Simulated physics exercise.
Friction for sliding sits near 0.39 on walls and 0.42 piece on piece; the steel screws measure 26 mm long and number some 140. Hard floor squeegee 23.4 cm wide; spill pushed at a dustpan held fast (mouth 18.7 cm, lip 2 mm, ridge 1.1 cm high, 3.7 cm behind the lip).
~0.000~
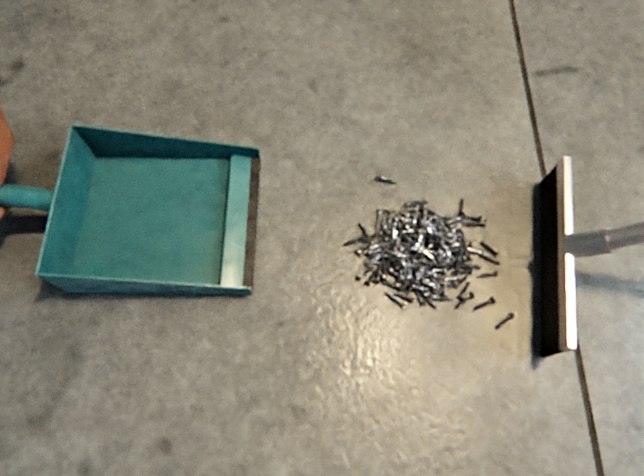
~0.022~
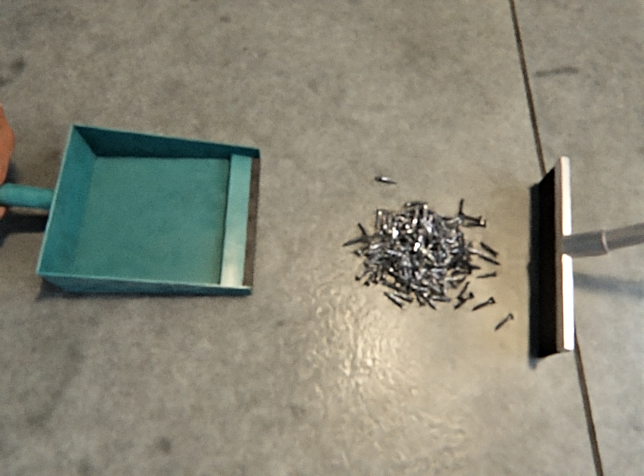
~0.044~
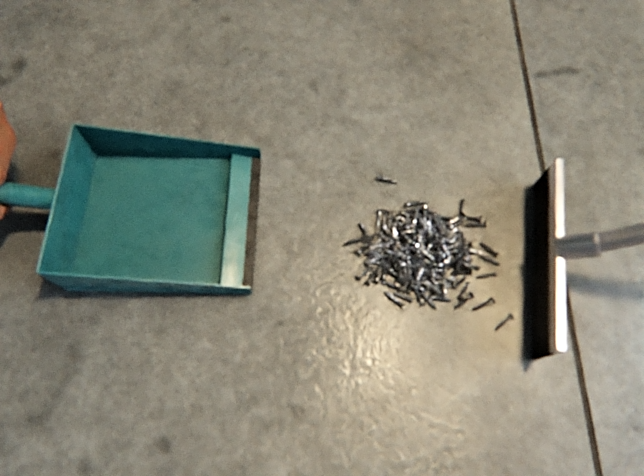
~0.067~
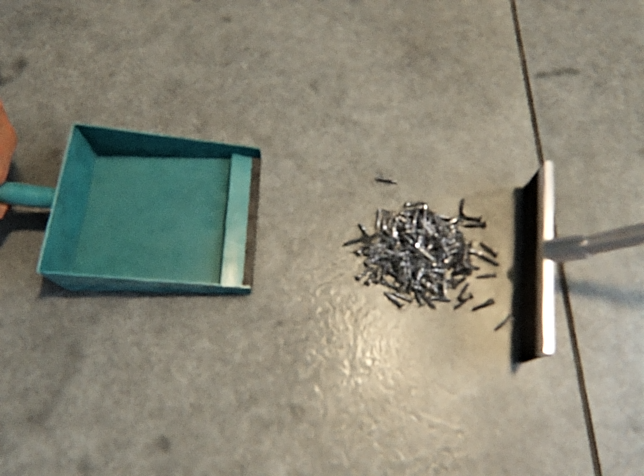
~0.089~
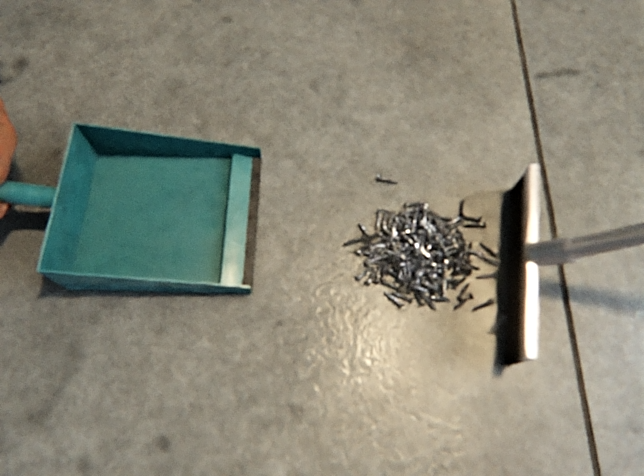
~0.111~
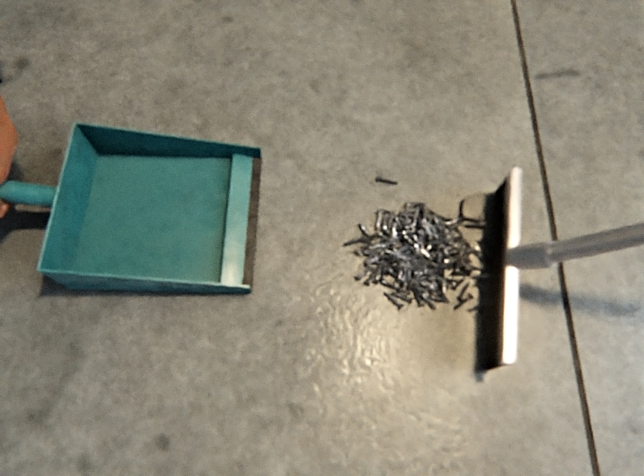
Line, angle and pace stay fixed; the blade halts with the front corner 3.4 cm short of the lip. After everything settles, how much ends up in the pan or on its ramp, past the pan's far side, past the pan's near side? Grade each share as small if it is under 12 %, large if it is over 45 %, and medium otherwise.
Pan: Medium; far side: Small; near side: Medium.
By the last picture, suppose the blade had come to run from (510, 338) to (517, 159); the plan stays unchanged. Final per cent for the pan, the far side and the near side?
Pan: 35, far side: 5, near side: 10.
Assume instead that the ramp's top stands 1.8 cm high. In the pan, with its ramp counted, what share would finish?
Roughly 20 per cent.
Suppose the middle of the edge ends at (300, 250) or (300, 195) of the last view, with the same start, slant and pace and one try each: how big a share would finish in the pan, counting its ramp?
Roughly 45 per cent for the first try and 50 per cent for the second.
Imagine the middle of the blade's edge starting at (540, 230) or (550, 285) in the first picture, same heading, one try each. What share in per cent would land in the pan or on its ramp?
Some 35 and 20 per cent.
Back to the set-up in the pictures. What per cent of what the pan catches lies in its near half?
Estimate: Close to 60 %.
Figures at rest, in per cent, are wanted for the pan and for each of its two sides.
The pan holds 30 per cent at the end, the far side 0 per cent and the near side 20 per cent.
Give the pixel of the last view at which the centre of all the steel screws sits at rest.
I'd say roughly (255, 243).
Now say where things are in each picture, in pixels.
The first frame shows blade from (566, 346) to (563, 164), moved 0.0 cm, 0 of the pieces shifted so far; middle of the pieces at (425, 254); pan at (154, 221).
The second frame shows blade from (563, 347) to (561, 165), moved 0.3 cm, 0 of the pieces shifted so far; middle of the pieces at (425, 254).
The third frame shows blade from (556, 349) to (555, 166), moved 1.0 cm, 0 of the pieces shifted so far; middle of the pieces at (425, 254).
The fourth frame shows blade from (543, 352) to (544, 169), moved 2.4 cm, 0 of the pieces shifted so far; middle of the pieces at (424, 255).
The fifth frame shows blade from (526, 356) to (530, 172), moved 4.3 cm, 1 of the pieces shifted so far; middle of the pieces at (424, 255).
The sixth frame shows blade from (505, 361) to (513, 175), moved 6.6 cm, 5 of the pieces shifted so far; middle of the pieces at (424, 255); pan at (155, 219). Its pace works out near 1.08 m/s, heading 12 degrees towards the viewer's side.
Then, at 0.24 s, middle of the blade 16 cm from the lip; 0 % over the lip, far side 0 %, near side 15 %.
After 0.32 s, middle of the blade 8 cm from the lip; 0 % over the lip, far side 0 %, near side 20 %.
After 0.54 s, middle of the blade 5 cm from the lip; 30 % over the lip, far side 0 %, near side 20 %.
At rest (1.8 s), pan 30 %, far side 0 %, near side 20 %, in front of the lip or behind the blade 50 %.
